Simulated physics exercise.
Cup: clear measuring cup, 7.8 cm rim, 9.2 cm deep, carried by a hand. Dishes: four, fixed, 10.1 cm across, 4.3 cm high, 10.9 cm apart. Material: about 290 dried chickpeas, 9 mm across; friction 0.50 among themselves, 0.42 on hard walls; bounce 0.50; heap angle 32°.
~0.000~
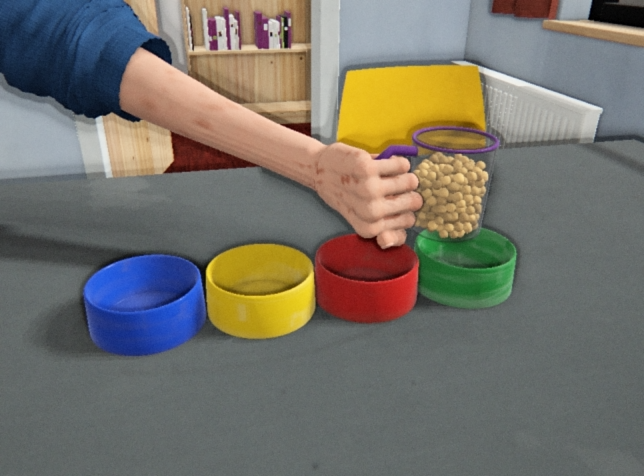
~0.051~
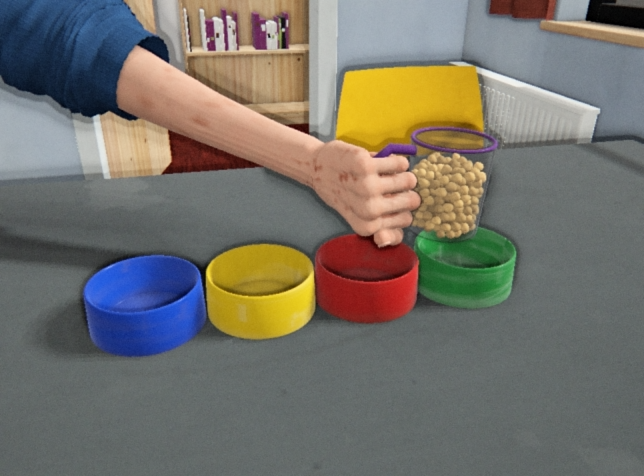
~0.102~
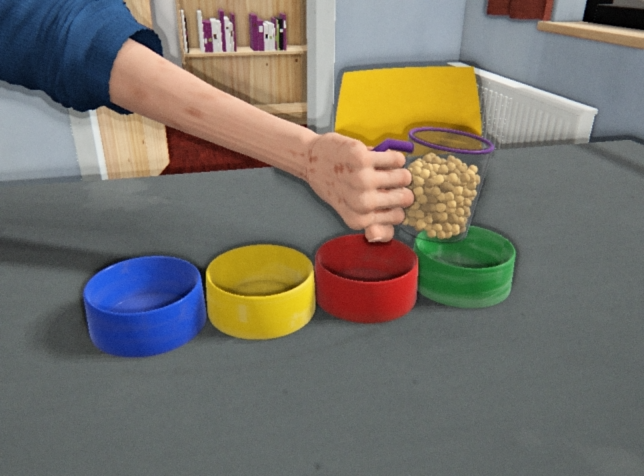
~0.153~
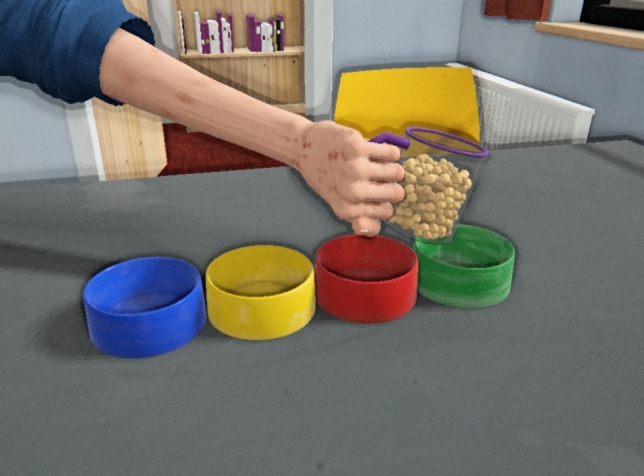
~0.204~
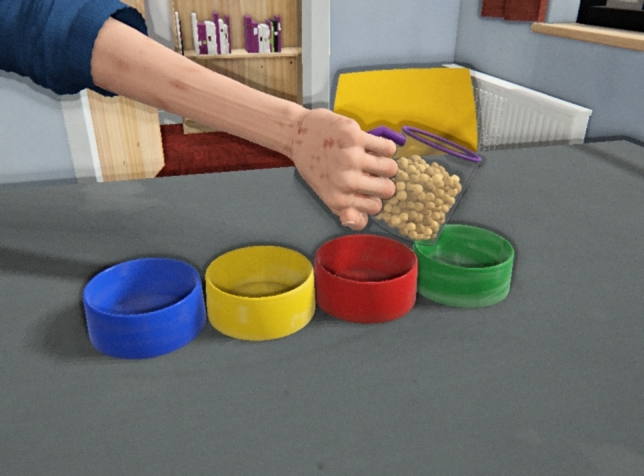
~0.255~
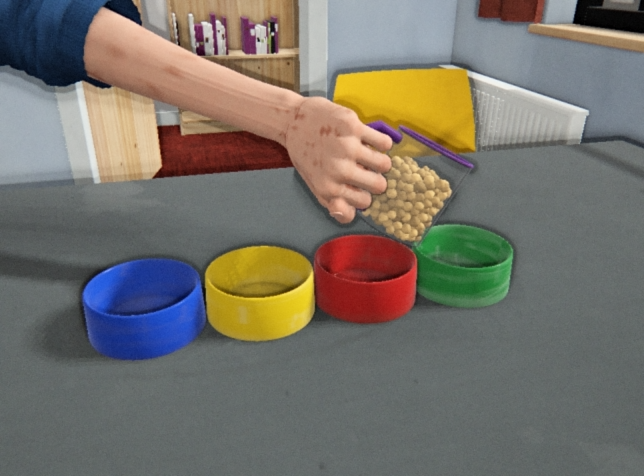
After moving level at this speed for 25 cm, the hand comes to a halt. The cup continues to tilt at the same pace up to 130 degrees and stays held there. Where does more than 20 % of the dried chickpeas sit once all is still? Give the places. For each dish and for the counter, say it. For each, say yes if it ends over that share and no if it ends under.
Outcome: Red dish: It should get past the one-in-five mark, blue dish: It should not get past the one-in-five mark, green dish: It should not get past the one-in-five mark, yellow dish: It should get past the one-in-five mark, counter: It should not get past the one-in-five mark.
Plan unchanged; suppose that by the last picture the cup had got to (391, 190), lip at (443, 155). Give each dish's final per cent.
You'd end up with red at 0, blue at 0, green at 0 and yellow at 100.
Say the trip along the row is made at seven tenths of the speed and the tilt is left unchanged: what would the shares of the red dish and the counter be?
Shares: Red 100, counter 0.
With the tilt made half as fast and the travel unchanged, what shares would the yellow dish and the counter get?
In the yellow dish 100; on the counter 0.
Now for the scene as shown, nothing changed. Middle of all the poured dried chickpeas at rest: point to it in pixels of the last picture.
Approximately (296, 292) in the last picture.
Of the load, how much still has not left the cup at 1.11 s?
About 10 %.
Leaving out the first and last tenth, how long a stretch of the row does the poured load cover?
I'd estimate close to 13 cm.
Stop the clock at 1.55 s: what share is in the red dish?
Around 35 in a hundred by then.
Then, at 0.77 s, tilt 102 degrees; cup holds 95 %, red 5 %.
After 1.11 s, tilt 130 degrees; cup holds 10 %, red 35 %, yellow 40 %.
Then, at 1.55 s, tilt 130 degrees; cup holds 0 %, red 35 %, yellow 55 %.
In the end, at 1.9 s, red 35 %, blue 0 %, green 0 %, yellow 55 %, counter 15 %.
